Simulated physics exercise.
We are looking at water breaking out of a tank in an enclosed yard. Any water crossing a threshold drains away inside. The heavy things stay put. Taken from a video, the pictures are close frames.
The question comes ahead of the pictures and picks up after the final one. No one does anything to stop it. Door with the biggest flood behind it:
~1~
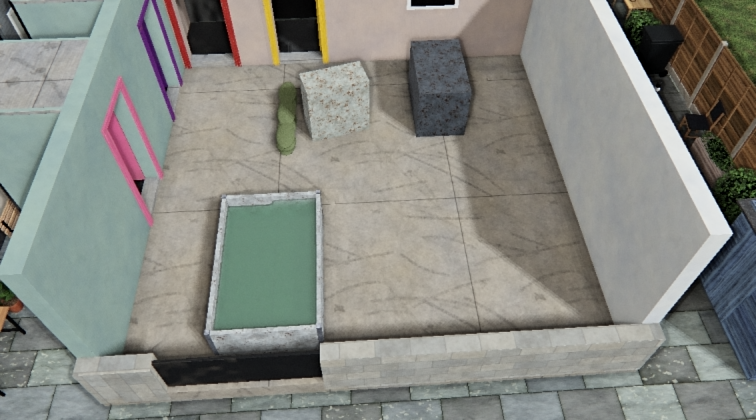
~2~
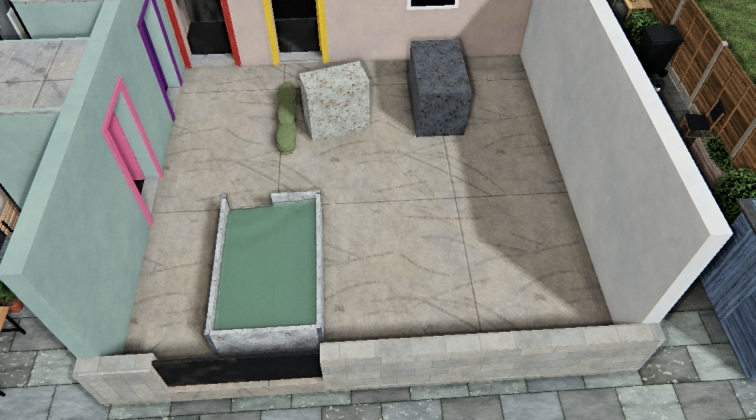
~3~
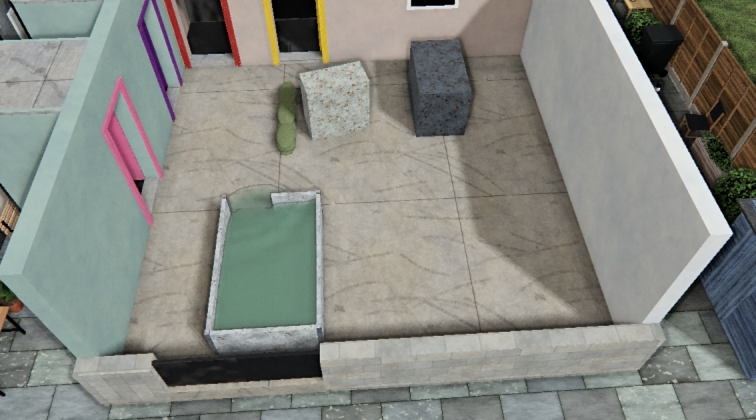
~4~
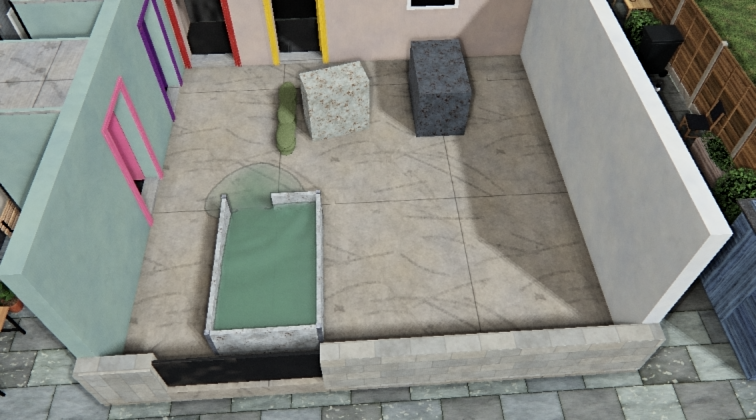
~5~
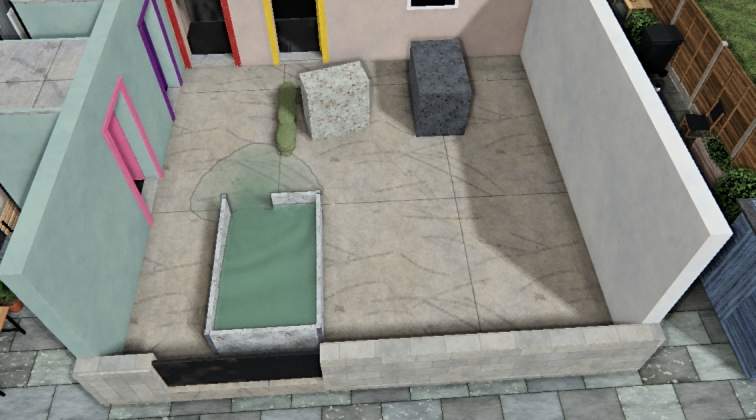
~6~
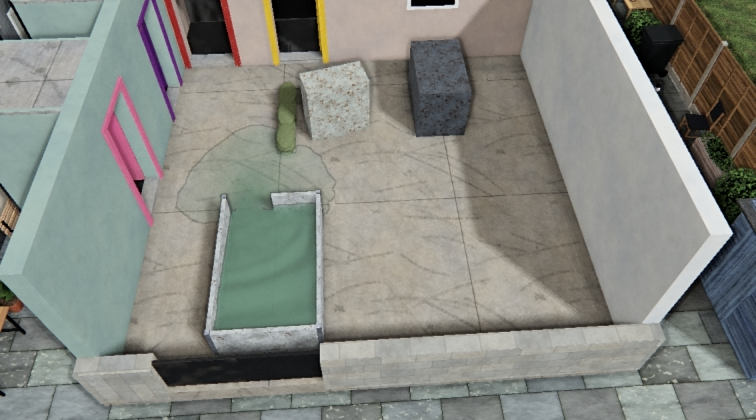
Purple.
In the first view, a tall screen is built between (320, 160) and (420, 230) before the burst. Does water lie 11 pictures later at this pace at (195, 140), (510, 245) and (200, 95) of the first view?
Taking the three spots in turn: Swamped, spared, swamped.
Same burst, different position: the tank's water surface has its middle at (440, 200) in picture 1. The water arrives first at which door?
The yellow one.
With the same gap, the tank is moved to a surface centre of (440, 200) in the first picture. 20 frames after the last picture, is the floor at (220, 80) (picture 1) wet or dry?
It is soaked at that point.
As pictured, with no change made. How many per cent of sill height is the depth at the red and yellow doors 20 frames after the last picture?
Some 140 percent and then some 70 percent.
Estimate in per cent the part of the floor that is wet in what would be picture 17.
Some 25 per cent.
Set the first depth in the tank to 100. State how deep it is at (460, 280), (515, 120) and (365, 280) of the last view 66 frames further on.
Going place by place: 2 %, 6 % and 0 %.
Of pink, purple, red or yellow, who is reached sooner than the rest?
Pick: The door marked pink.
A moment on, water covers 20 % of the floor; yellow door not reached, pink door wet at the sill, nothing in, purple door not reached, red door not reached.
Next, water covers 25 % of the floor; yellow door wet at the sill, nothing in, pink door wet at the sill, nothing in, purple door a trickle in, red door wet at the sill, nothing in.
Then, water covers 35 % of the floor; yellow door wet at the sill, nothing in, pink door wet at the sill, nothing in, purple door some in, red door some in.
Later, water covers 45 % of the floor; yellow door a trickle in, pink door wet at the sill, nothing in, purple door a lot in, red door some in.
In the end, water covers 70 % of the floor; yellow door a trickle in, pink door wet at the sill, nothing in, purple door a lot in, red door some in; the purple door has let in the most.
